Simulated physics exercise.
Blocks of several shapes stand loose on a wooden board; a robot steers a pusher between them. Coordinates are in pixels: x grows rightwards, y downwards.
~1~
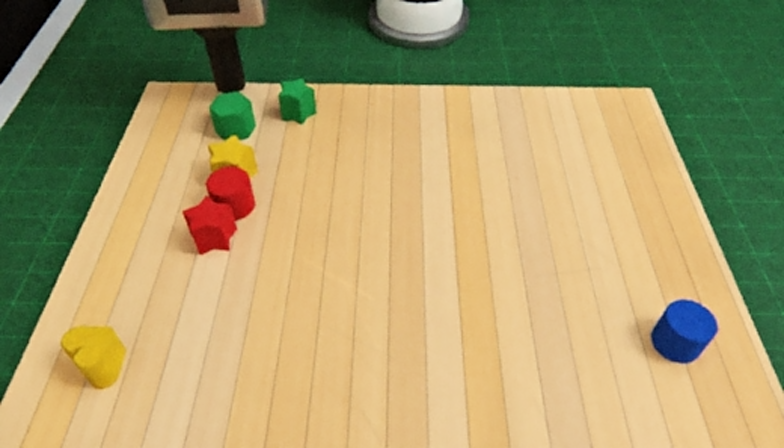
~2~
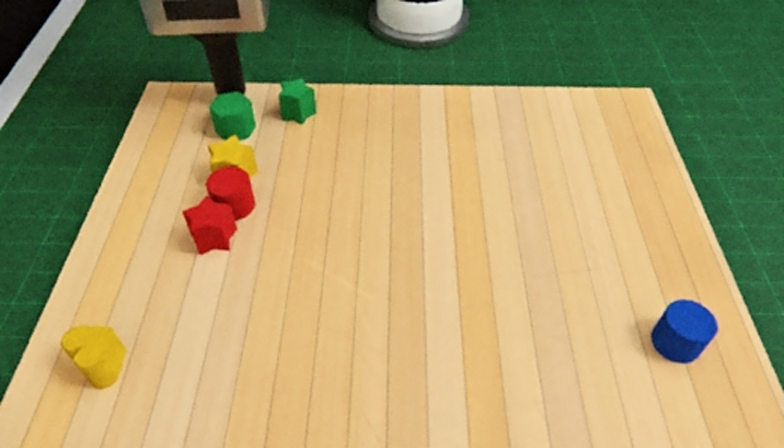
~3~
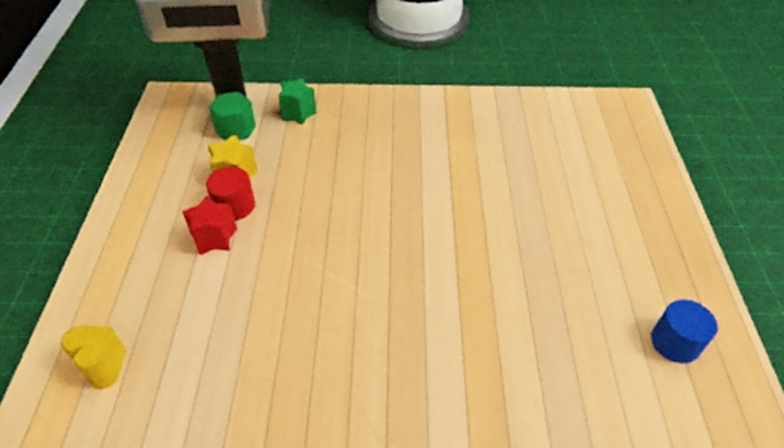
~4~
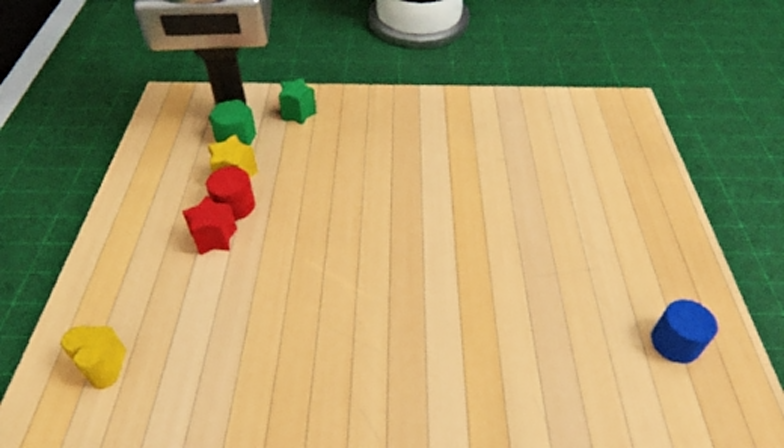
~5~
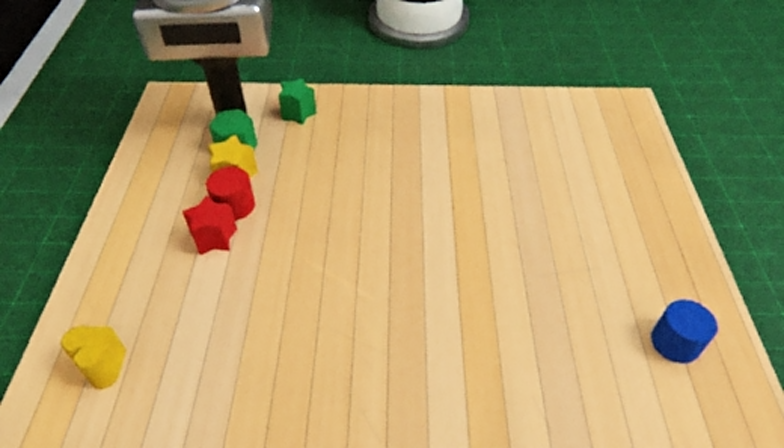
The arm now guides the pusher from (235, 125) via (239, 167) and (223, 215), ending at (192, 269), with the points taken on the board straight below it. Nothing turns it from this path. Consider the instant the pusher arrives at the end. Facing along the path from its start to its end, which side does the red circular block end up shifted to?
Moves left.
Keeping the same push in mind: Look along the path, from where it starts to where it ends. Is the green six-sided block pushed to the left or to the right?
Toward the left.
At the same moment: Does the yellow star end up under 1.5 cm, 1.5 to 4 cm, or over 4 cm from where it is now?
That one ends up more than 4 cm from where it is now.
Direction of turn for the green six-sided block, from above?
It turns counter-clockwise.
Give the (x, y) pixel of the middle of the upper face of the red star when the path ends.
When the path ends, it will be at (166, 275).
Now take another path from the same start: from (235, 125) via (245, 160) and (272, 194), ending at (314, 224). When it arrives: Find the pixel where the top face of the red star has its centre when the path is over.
Roughly at (190, 229).
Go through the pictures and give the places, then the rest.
The first picture shows pusher's lower end at (232, 87); red star at (206, 213); red circular block at (227, 180); yellow star at (228, 150); green six-sided block at (230, 103).
The second picture shows pusher at (232, 92); blocks still.
The third picture shows pusher at (232, 99); blocks still.
The fourth picture shows pusher at (232, 107); green six-sided block at (230, 111).
The fifth picture shows pusher at (232, 116); red star at (206, 213); red circular block at (227, 180); yellow star at (228, 150); green six-sided block at (230, 121).
The first path, step by step. One third of the way, pusher at (236, 157); red star at (194, 226), turned 35° clockwise; red circular block at (233, 212); yellow star at (266, 189), turned 35° clockwise; green six-sided block at (257, 159), turned 60° anticlockwise.
Two thirds of the way, pusher at (220, 206); red star at (194, 226), turned 40° clockwise; red circular block at (234, 214); yellow star at (279, 197), turned 80° clockwise; green six-sided block at (265, 171).
At the end, pusher at (189, 260); red star at (166, 275), turned 60° clockwise; red circular block at (237, 227); yellow star at (279, 197), turned 80° clockwise; green six-sided block at (265, 171), turned 120° anticlockwise.
